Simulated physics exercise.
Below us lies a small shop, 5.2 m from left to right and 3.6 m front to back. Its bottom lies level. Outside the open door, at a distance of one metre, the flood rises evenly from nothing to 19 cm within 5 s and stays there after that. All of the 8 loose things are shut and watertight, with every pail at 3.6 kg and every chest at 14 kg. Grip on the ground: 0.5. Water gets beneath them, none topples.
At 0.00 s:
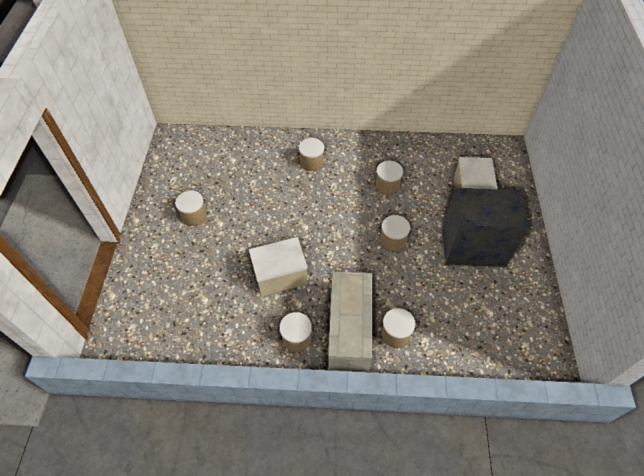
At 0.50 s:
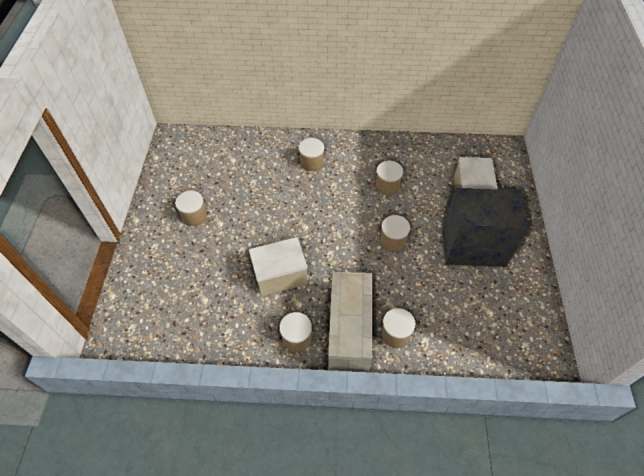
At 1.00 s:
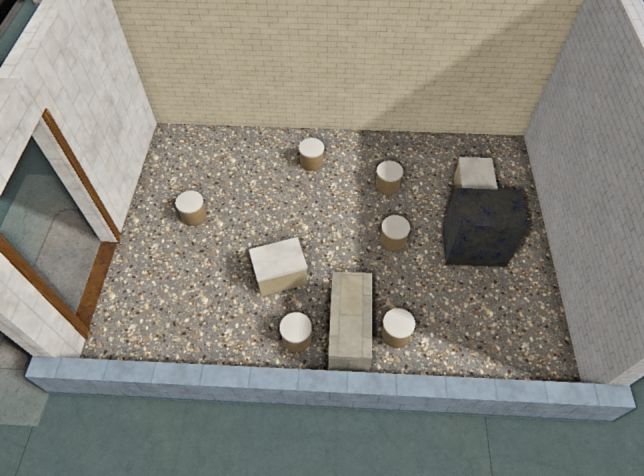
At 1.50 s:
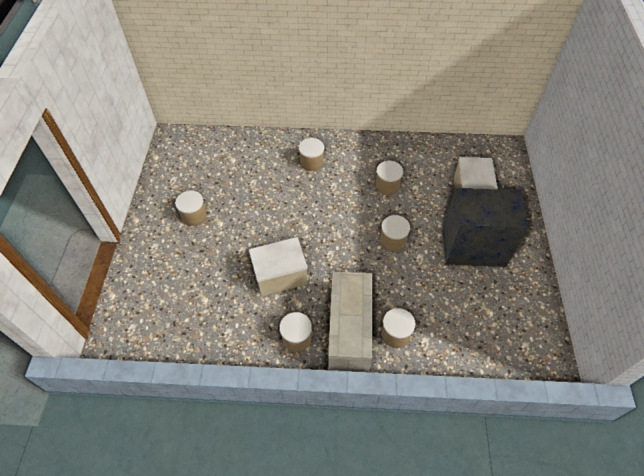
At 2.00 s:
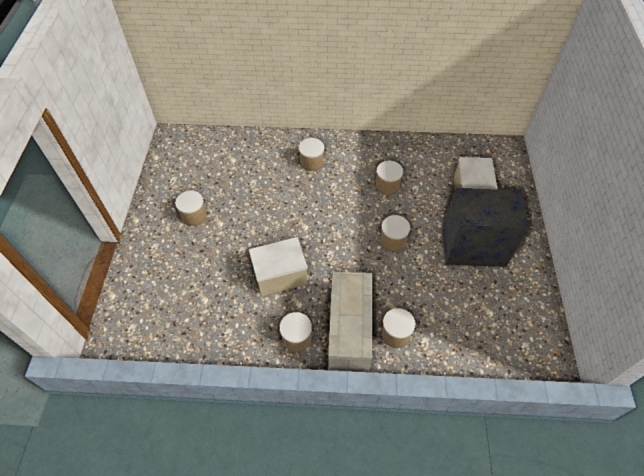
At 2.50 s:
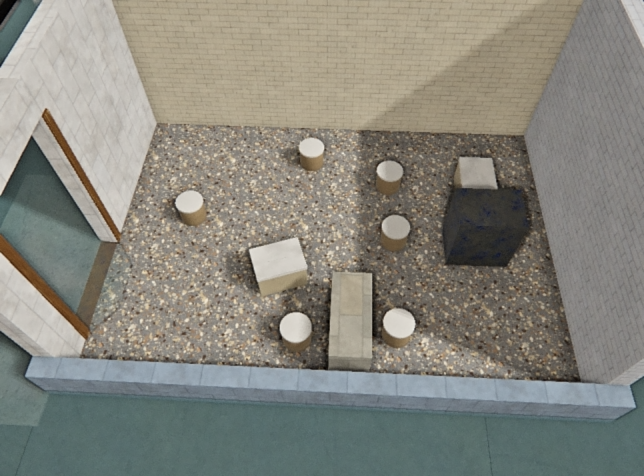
In a small walled shop with a pebbled floor, pale round pails and blocks stood still while greenish water spread over the ground outside, then crept just inside the open doorway on the left.
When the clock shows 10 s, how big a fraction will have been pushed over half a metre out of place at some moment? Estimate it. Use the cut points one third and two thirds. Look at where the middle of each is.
It falls from one third to two thirds.
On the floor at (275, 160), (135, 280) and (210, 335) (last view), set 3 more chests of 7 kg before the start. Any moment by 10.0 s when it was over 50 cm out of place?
First one stays inside the line, second one crosses the line, third one crosses the line.
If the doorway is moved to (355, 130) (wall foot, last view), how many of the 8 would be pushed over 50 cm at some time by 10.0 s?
The answer would then be 6.
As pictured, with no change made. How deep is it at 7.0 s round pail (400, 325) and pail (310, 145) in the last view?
Close to 0 and 3 centimetres.
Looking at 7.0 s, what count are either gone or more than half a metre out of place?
Count: 1.
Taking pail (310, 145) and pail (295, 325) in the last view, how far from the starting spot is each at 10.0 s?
They've ended up 40 cm and 300 cm away, in that order.
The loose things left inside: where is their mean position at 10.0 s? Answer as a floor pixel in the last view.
Near (393, 197).
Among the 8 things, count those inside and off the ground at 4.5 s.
Tally: 0 of them.
After 3.5 s 0 of 8 are over 50 cm from their spots; 0 afloat.
After 4.5 s 0 of 8 are over 50 cm from their spots; 0 afloat.
After 7.0 s 1 of 8 are over 50 cm from their spots; 2 afloat.
After 10.0 s 3 of 8 are over 50 cm from their spots, and 3 have been at some point; 5 afloat.
